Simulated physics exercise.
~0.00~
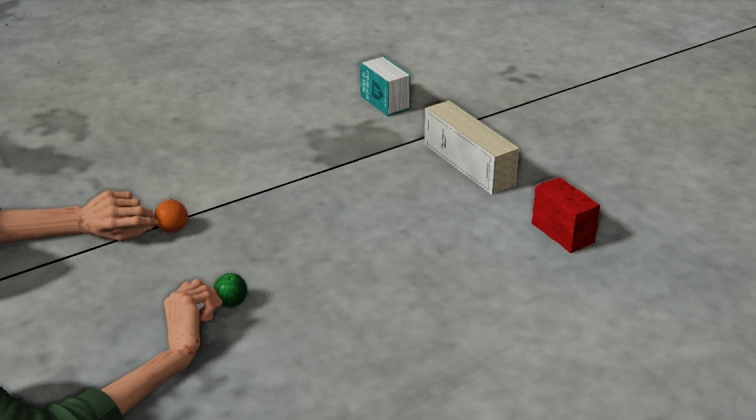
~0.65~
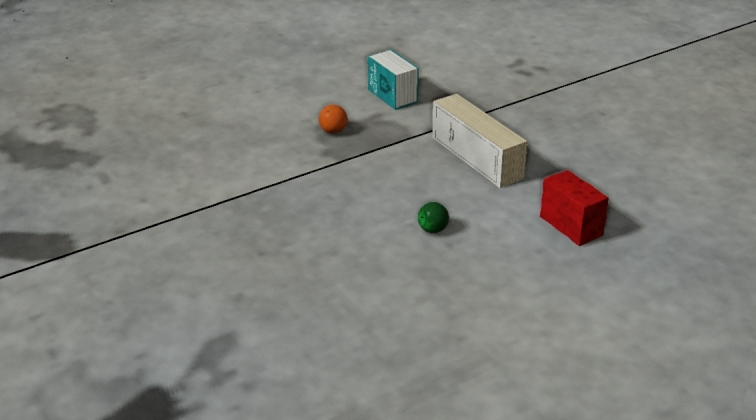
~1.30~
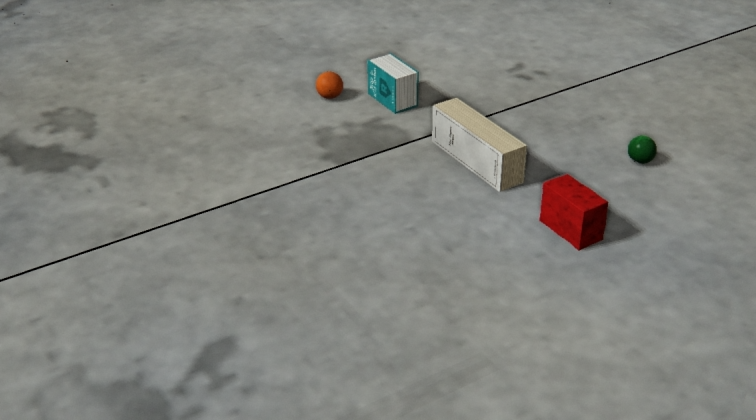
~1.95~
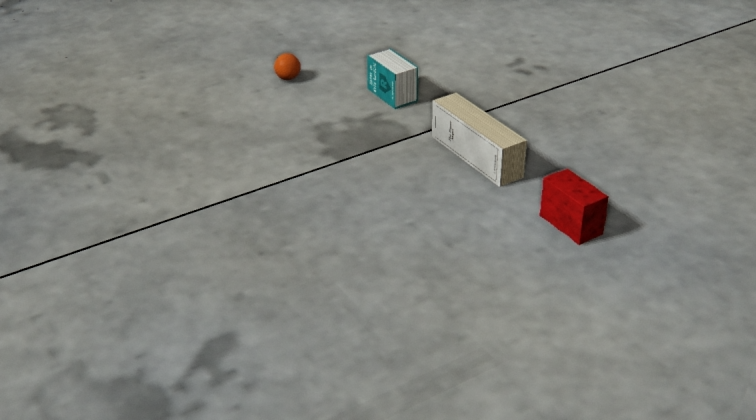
Two hands roll balls at some blocks; the green passes through, the orange bounces back.
